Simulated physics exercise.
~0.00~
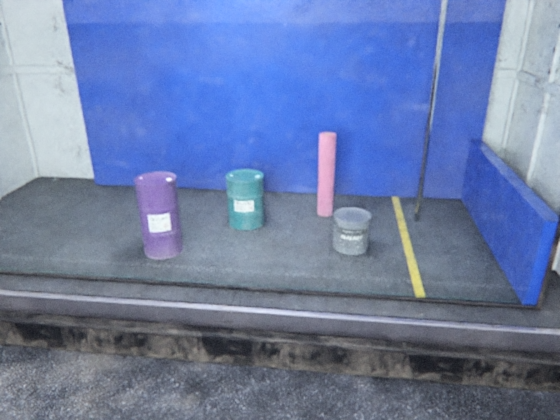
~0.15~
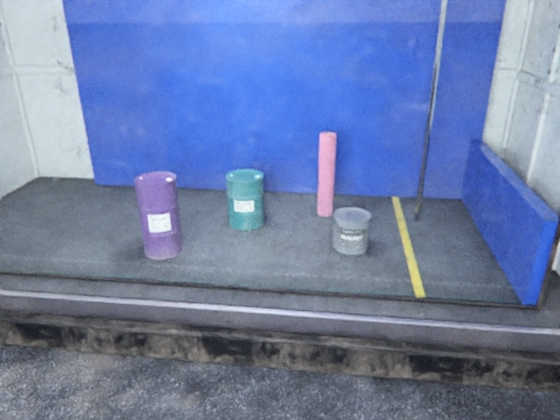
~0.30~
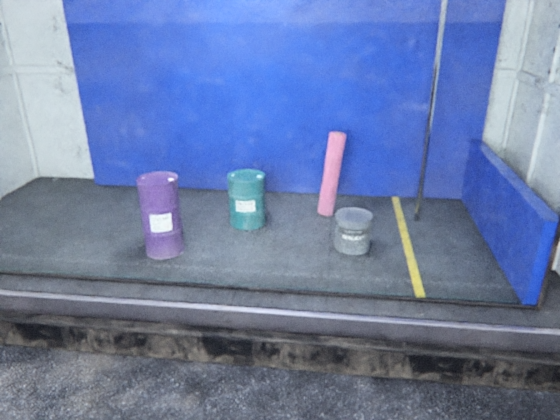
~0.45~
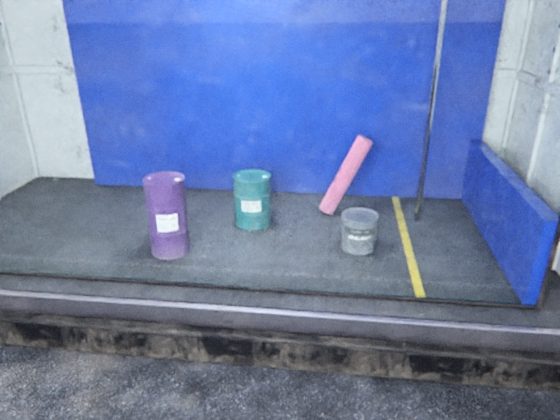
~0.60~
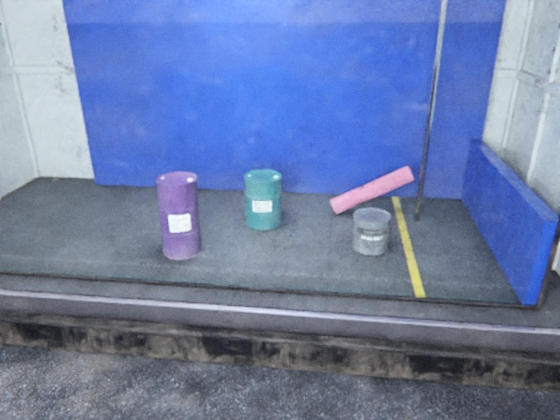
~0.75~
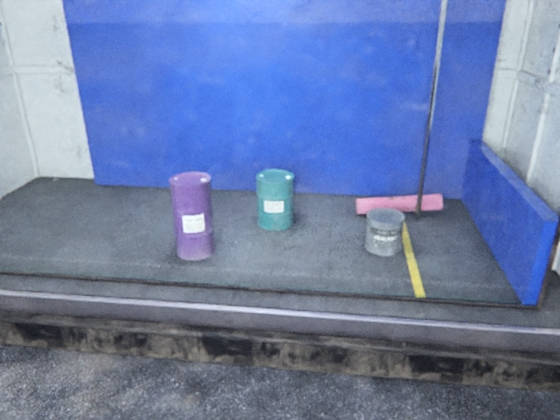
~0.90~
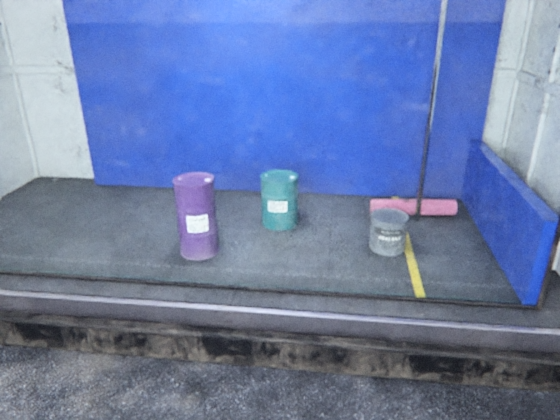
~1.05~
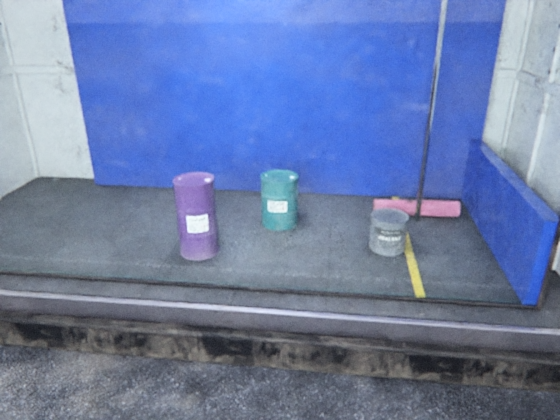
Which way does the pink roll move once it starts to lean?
It moves to the right, tipping over onto its side and ending up farther right than where it stood.
Pink roll tipping over to the right and coming to rest across a yellow line as two upright drums and a bucket slide right.
